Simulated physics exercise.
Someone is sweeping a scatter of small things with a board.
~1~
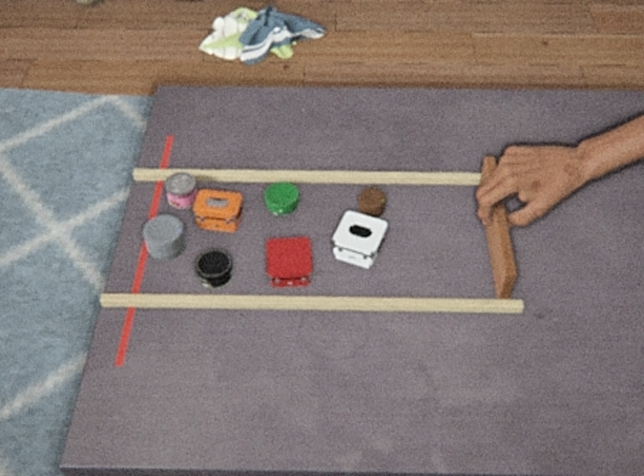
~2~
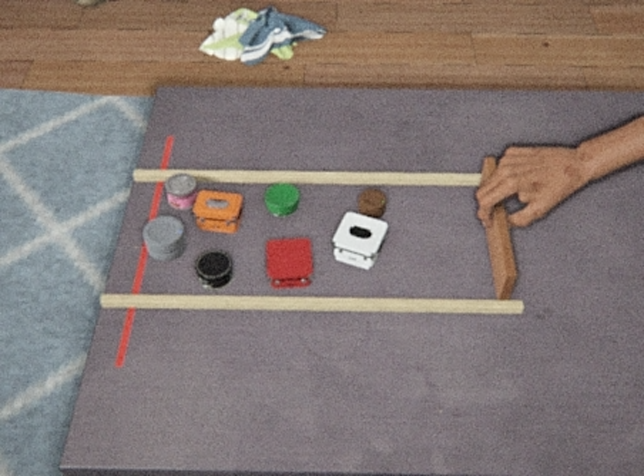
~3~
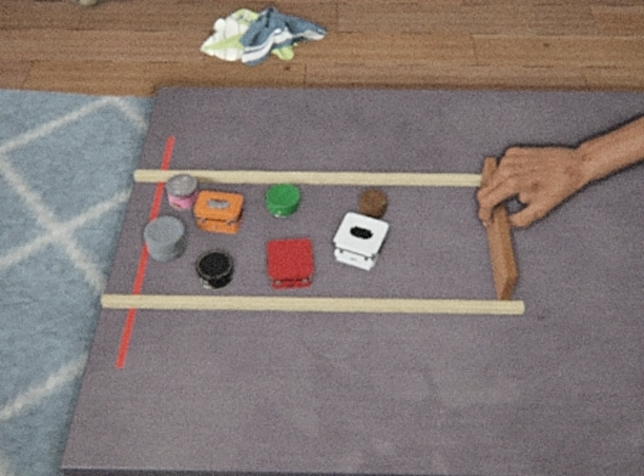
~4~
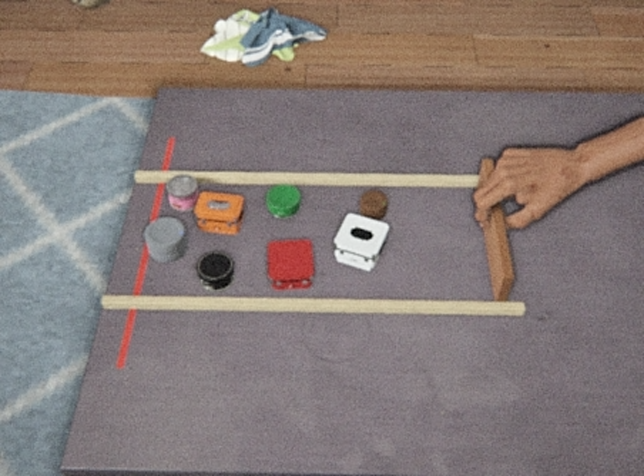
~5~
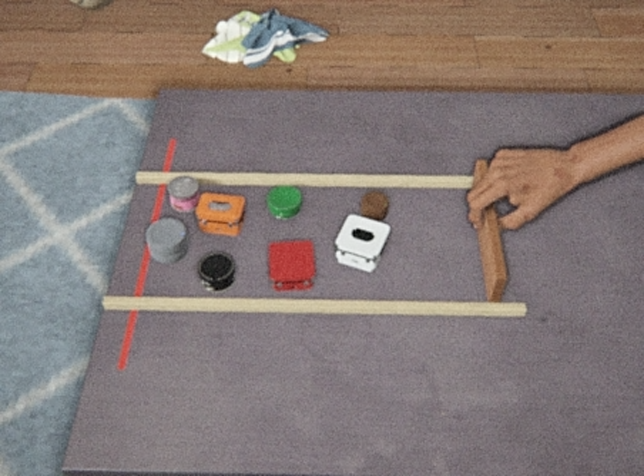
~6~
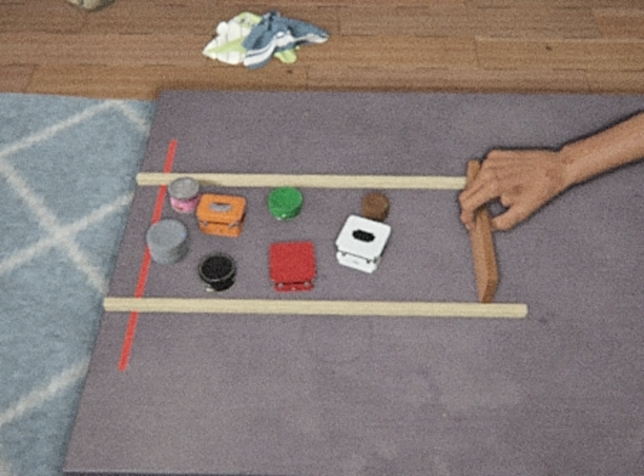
On a dark mat laid over a wooden floor and patterned rug, small pots, lids and cases sit scattered between two pale wooden strips, near a red line at left. A hand at right holds a brown board upright, still at first, then slides it slightly left while the objects stay put.
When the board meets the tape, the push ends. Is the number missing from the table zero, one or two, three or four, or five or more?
The fallen count comes to five or more.
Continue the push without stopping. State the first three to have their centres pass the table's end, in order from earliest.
Ranked earliest first, the black tin comes before the pink pot, which comes before the grey lid.
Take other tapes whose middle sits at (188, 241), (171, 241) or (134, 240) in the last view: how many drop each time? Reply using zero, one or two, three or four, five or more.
In order: One or two, either three or four, 5 or more.
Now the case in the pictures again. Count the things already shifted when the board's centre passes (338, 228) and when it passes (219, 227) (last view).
It comes to 3 for the first spot, 8 for the other.
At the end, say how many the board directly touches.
All in all, 3.
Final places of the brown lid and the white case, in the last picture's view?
Same order as the question: First (145, 201), second (125, 246).
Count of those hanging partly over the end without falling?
Expected count: 2.
A little later, none off yet; grey lid at rest near (169, 242); pink pot at rest near (185, 195); orange case at rest near (222, 216).
Next, none off yet; grey lid shifted about its own width near (135, 235); pink pot shifted well along near (133, 195); orange case shifted about its own width near (179, 218).
When it is over, the number that fall off is five or more; down, red case, green pot, black tin, pink pot and grey lid.
